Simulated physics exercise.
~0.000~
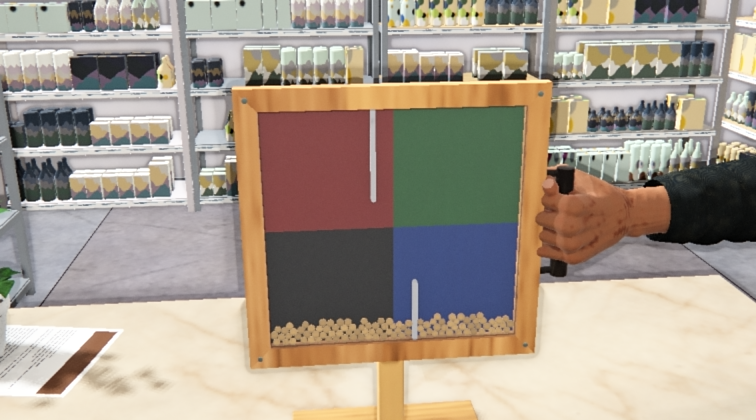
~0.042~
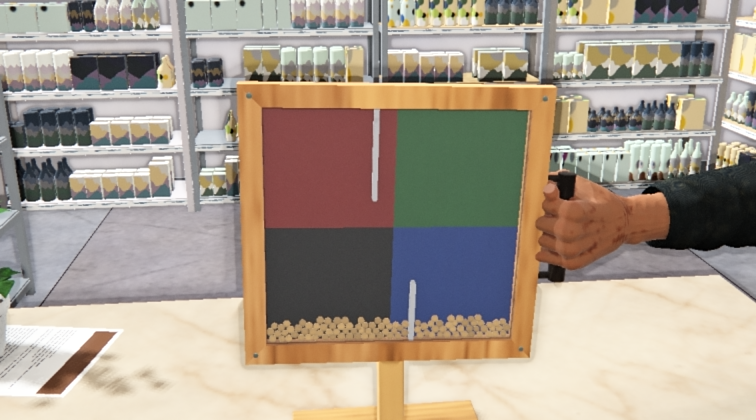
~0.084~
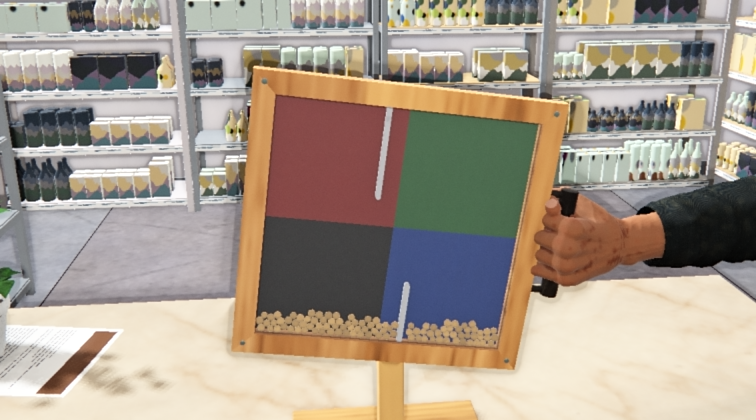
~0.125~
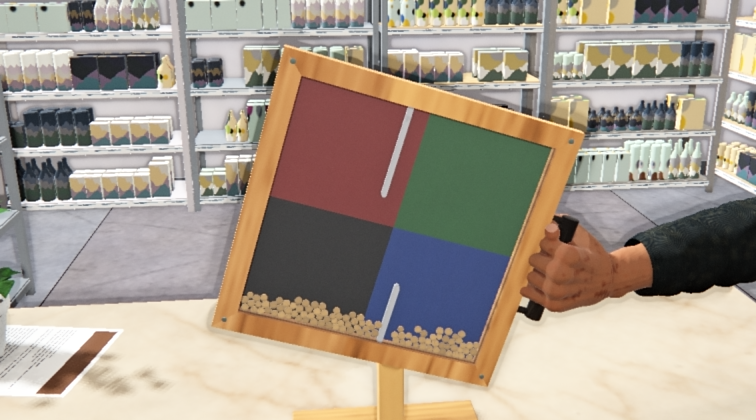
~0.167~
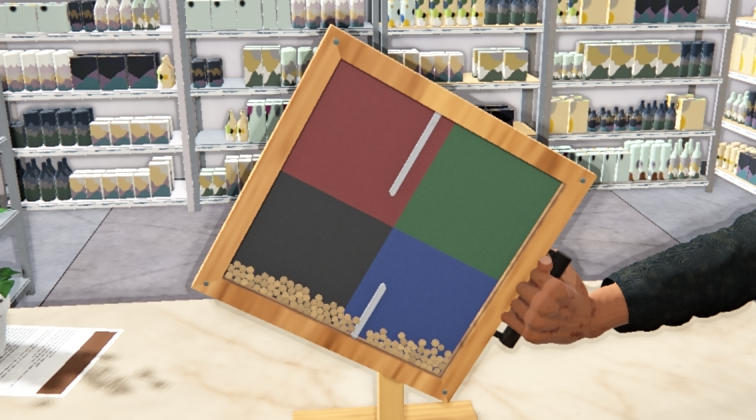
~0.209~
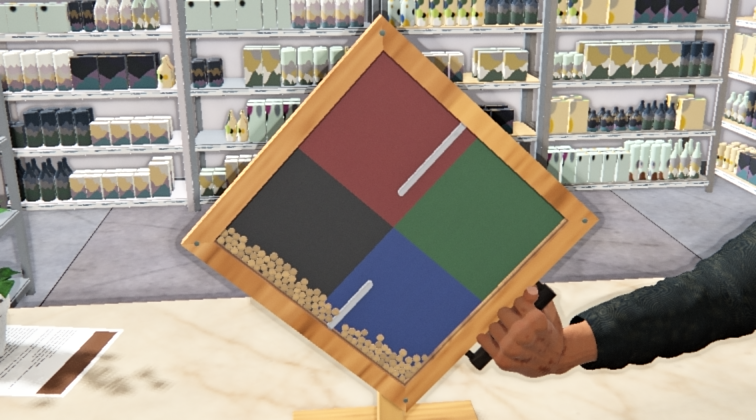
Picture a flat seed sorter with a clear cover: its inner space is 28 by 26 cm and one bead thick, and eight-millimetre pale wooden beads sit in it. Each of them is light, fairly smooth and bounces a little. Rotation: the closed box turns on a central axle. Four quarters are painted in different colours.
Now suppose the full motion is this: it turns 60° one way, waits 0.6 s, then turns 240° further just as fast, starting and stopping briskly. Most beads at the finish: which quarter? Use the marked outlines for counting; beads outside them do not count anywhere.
Answer: Black.
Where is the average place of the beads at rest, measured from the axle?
About 1 cm right and 14 cm below.
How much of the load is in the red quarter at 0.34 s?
I'd guess near 0 in a hundred.
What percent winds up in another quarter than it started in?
I'd guess roughly 55 percent, give or take.
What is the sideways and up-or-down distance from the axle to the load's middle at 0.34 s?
10 cm left, 6 cm below.
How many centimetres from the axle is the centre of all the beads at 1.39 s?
Some 3 cm left and 2 cm above.
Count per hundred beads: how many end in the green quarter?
Share at rest: Approx. 0 %.
After 0.34 s, it stands 60° clockwise; the beads' middle is 10 cm left of and 6 cm below the centre; blue 45 %, black 55 %.
After 1.39 s, it stands 179° clockwise; the beads' middle is 3 cm left of and 2 cm above the centre; red 15 %, blue 35 %, green 20 %, black 30 %.
After 1.85 s, it has come round 300° clockwise; the beads' middle is 10 cm left of and 2 cm below the centre; red 75 %, green 20 %, black 5 %.
All still by 2.9 s, it has come round 300° clockwise; red 10 %, blue 0 %, green 0 %, black 90 %.
